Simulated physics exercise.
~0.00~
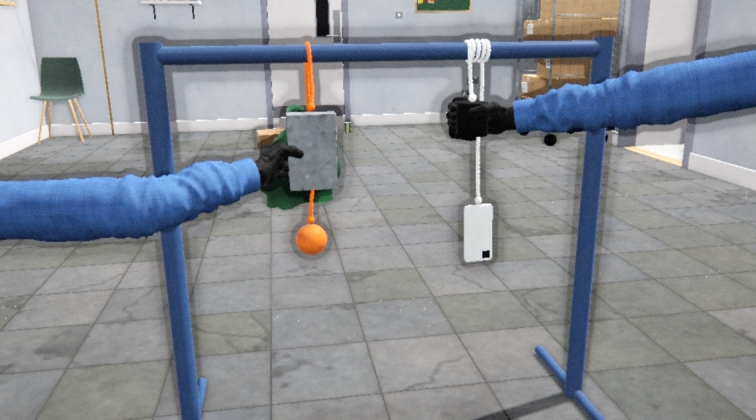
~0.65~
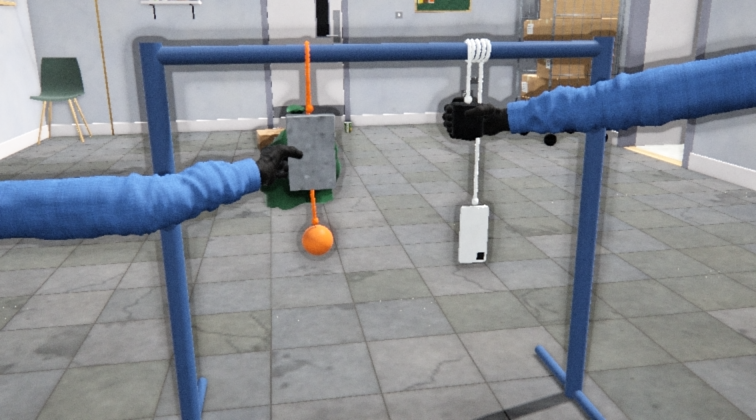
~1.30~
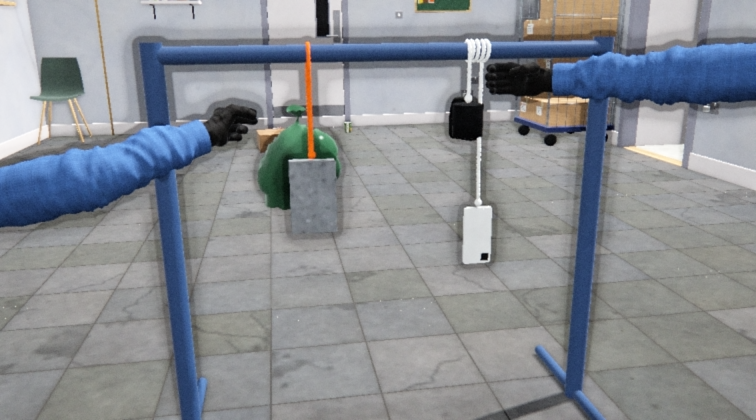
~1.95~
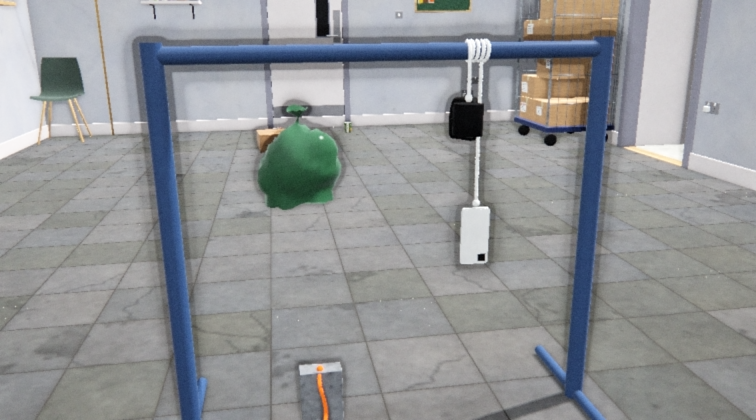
A grey paver drops to the floor once gloved hands let go, while a white phone-like block stays hanging.
